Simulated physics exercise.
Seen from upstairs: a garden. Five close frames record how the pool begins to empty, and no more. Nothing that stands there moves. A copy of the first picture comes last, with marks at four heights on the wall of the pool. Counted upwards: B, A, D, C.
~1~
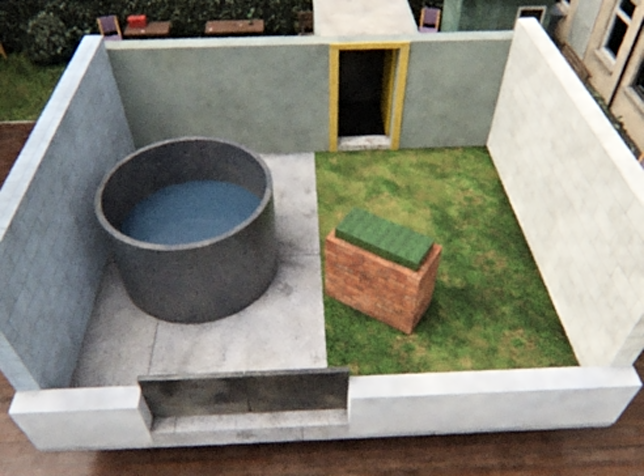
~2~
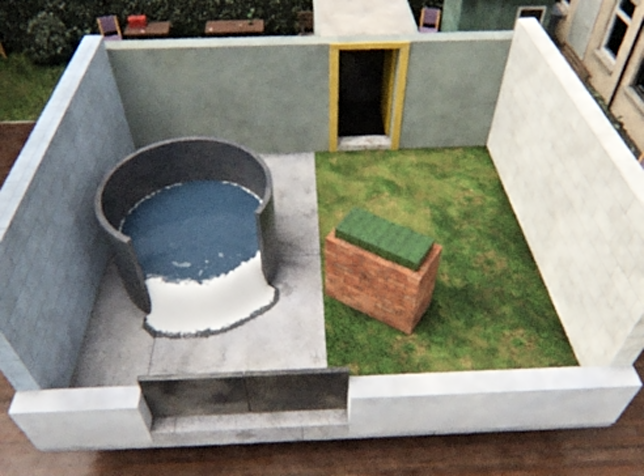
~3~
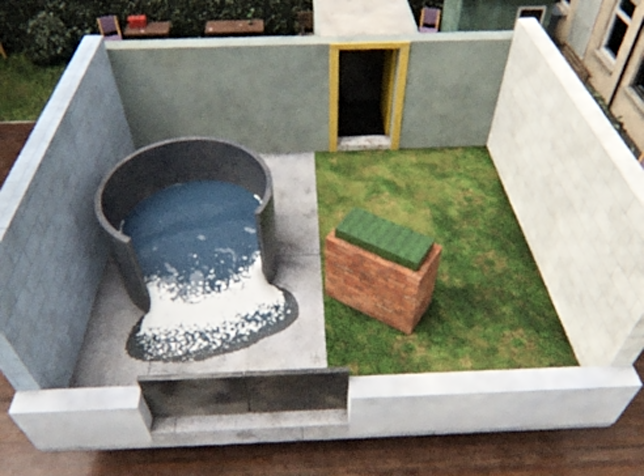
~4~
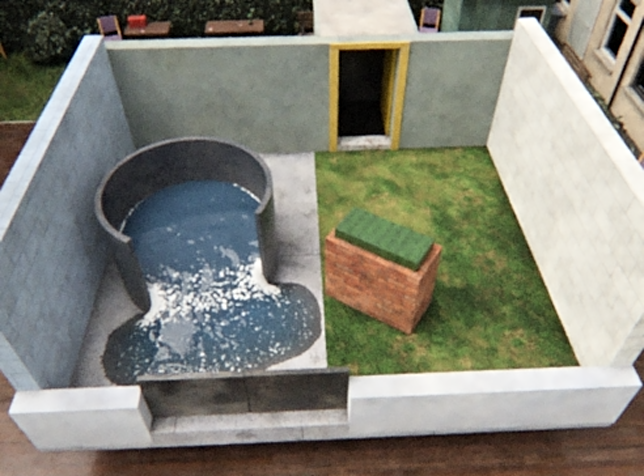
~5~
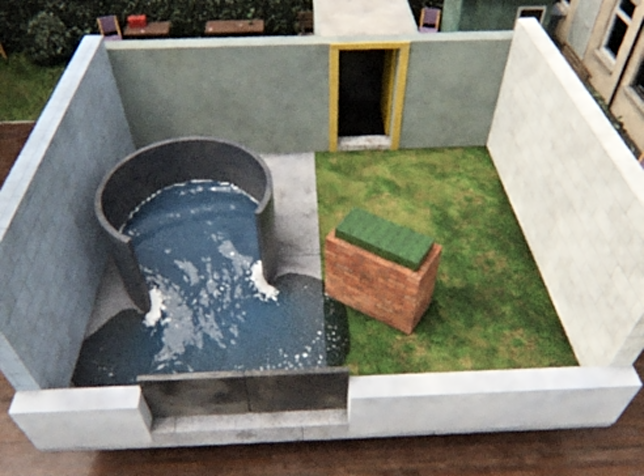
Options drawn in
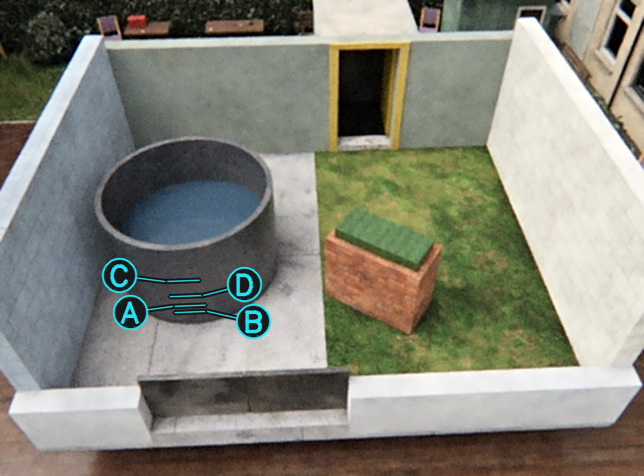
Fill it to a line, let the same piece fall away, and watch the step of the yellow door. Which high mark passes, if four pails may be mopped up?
Use level C.
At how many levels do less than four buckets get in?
All of them.
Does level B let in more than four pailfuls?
No, not at all.
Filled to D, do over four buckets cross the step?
No, that is safe.
On the marked copy, A at (189, 305); B at (190, 312); C at (182, 280); D at (186, 296); from the bottom up B, A, D, C.
If A is chosen, nothing gets over.
If B is chosen, nothing gets over.
If C is chosen, a bucket or two gets in.
If D is chosen, nothing gets over.
